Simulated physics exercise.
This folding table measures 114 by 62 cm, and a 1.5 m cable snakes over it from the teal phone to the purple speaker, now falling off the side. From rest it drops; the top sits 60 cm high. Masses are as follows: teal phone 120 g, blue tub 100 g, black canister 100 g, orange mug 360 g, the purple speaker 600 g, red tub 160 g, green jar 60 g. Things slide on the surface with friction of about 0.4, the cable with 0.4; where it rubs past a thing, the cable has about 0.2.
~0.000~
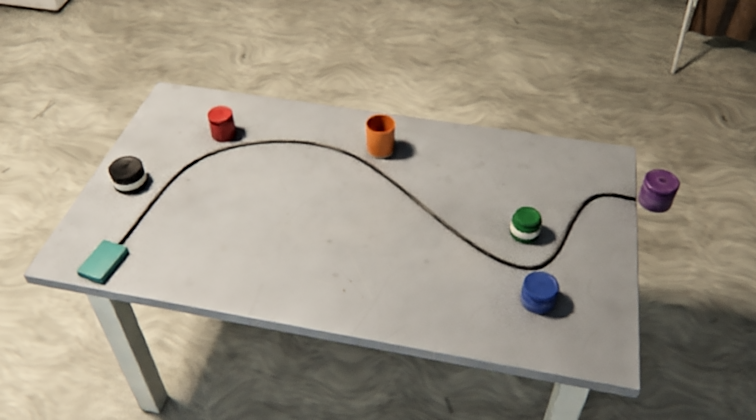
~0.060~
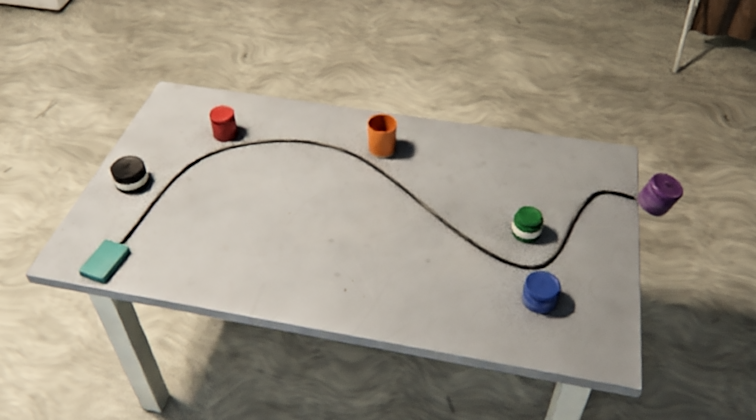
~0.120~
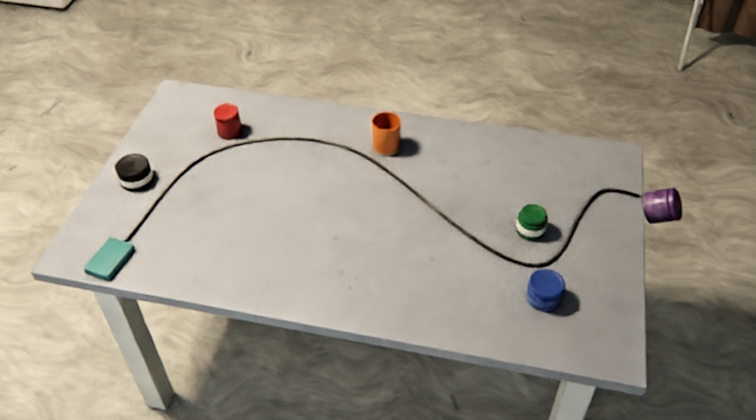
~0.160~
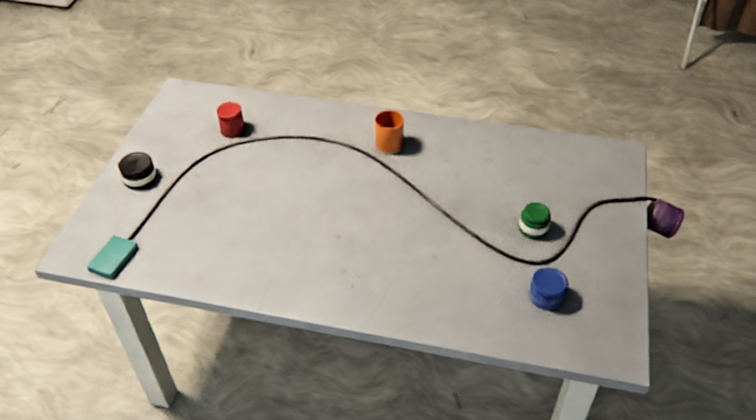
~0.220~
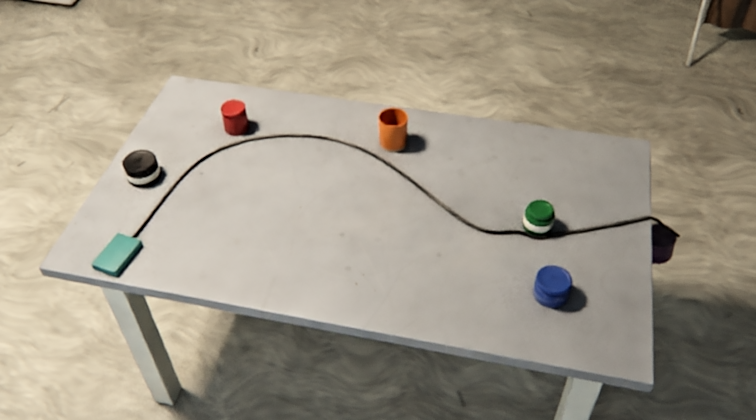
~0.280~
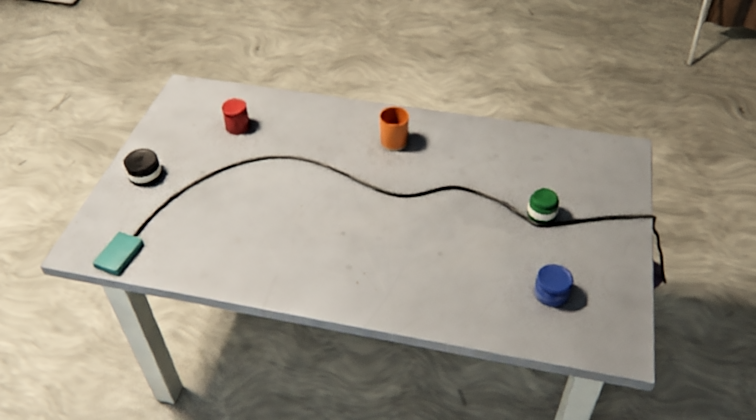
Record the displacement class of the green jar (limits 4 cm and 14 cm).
It ends in the medium range.
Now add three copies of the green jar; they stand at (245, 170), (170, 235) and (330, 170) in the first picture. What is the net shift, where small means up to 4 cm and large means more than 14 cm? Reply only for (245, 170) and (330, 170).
Shift 1: Major. Shift 2: Major.
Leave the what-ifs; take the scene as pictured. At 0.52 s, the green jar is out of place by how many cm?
The green jar is 10 cm out of place.
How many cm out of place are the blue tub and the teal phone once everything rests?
Net shift - blue tub 0 cm, teal phone 50 cm.
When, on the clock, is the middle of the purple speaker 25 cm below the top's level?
Time: 0.28 s.
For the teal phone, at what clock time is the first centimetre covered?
Estimate for the teal phone: Near 0.40 seconds.
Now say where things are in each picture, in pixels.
Shows, green jar (528, 215); cable runs through (578, 211) (485, 252) (386, 176) (272, 141) (161, 191), in the first picture.
Shows, purple speaker (664, 184); cable runs through (579, 210) (387, 175) (163, 191), in the second picture.
Shows, purple speaker (663, 206); cable runs through (584, 208) (391, 173) (167, 189), in the third picture.
Shows, purple speaker (663, 218); cable runs through (591, 207) (394, 172) (170, 187), in the fourth picture.
Shows, purple speaker (658, 244); cable runs through (649, 217) (399, 171) (175, 185), in the fifth picture.
Shows, green jar (545, 196); cable runs through (562, 223) (433, 190) (312, 161) (186, 188), in the sixth picture.
At 0.5 s, the cable's tail end at (209, 275); green jar 9 cm off its start, teal phone 22 cm off its start, purple speaker over the edge.
At 0.7 s, the cable's tail end at (360, 249); green jar 9 cm off its start, teal phone 47 cm off its start, purple speaker over the edge.
At 1.0 s, the cable's tail end at (409, 251); green jar 9 cm off its start at (555, 177), teal phone 54 cm off its start at (398, 264), purple speaker over the edge.
At 1.2 s, the cable's tail end at (409, 251); green jar 9 cm off its start, teal phone 54 cm off its start, purple speaker over the edge.
At 2.4 s, the cable's tail end at (409, 251); green jar 9 cm off its start at (555, 177), teal phone 54 cm off its start at (398, 264), purple speaker over the edge.
